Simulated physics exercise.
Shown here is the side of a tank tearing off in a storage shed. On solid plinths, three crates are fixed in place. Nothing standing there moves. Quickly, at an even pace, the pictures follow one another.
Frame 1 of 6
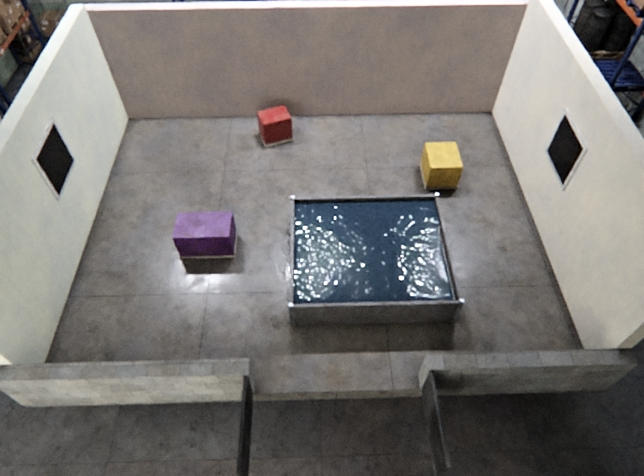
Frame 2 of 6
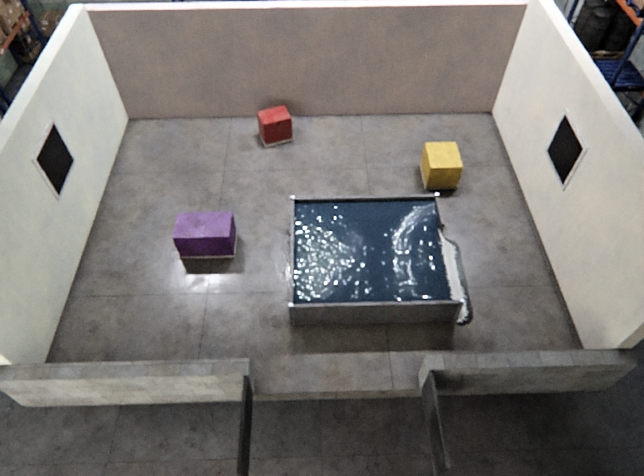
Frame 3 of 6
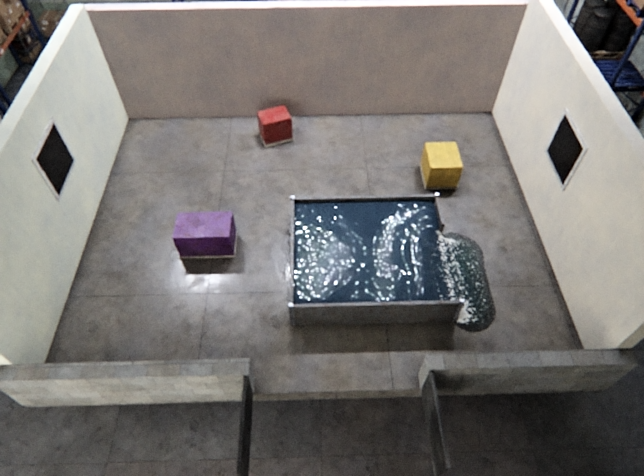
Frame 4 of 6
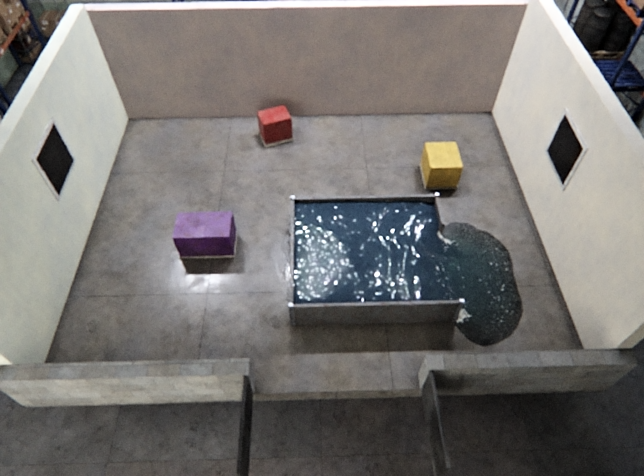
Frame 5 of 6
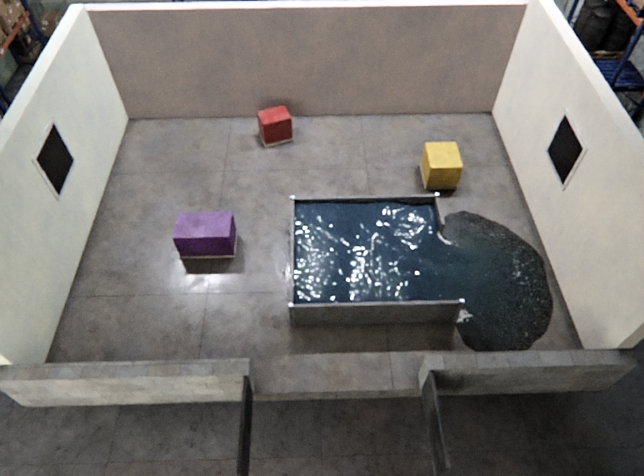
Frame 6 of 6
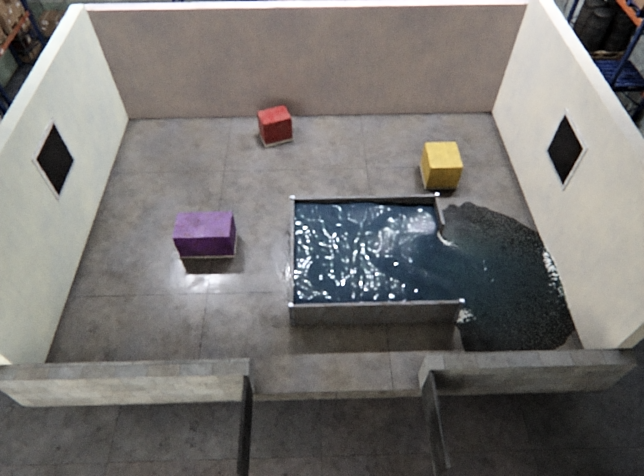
Water tank losing its right side, with dark water pouring through the gap and spreading across the grey floor toward the right wall.
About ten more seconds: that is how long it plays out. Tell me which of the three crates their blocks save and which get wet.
Here is how it ends: The purple crate gets wet; the red crate gets wet; the yellow crate gets wet.
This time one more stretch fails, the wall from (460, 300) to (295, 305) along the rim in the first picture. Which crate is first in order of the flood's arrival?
My answer: The crate marked yellow.
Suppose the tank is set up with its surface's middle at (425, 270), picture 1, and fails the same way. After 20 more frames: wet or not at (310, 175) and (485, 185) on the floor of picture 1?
Not reached, submerged.
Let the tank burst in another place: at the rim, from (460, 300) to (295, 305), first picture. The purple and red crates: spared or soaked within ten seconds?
So the purple remains untouched while the red remains untouched.
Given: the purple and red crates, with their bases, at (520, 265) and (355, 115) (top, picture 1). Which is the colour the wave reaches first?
The purple one.
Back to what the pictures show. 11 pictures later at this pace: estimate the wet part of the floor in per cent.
Near 15 in a hundred.
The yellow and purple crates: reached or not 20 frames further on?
After that, yellow: Flooded; purple: Not flooded.
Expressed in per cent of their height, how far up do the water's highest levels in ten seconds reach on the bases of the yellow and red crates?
Roughly 220 per cent for the first, 200 per cent for the second.
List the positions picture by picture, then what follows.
Still water in the water tank at (370, 248), in the first frame.
The front is at a hidden place, out from the gap at (445, 273), in the second frame.
Water pours out at (445, 274) and has run to (485, 322), in the third frame.
The front is at (489, 239), out from the gap at (445, 275), in the fourth frame.
Water pours out at (445, 275) and has run to (533, 253), in the fifth frame.
The front is at (541, 240), out from the gap at (445, 275), in the sixth frame.
A moment on, water covers 10 % of the floor; the purple crate not reached, the red crate not reached, the yellow crate water round its plinth.
Next, water covers 15 % of the floor; the purple crate not reached, the red crate not reached, the yellow crate water round its plinth.
Then, water covers 30 % of the floor; the purple crate not reached, the red crate not reached, the yellow crate water round its plinth.
Later, water covers 60 % of the floor; the purple crate not reached, the red crate water round its plinth, the yellow crate water round its plinth.
In the end, water covers 95 % of the floor; the purple crate was topped, the red crate was topped, the yellow crate was topped.
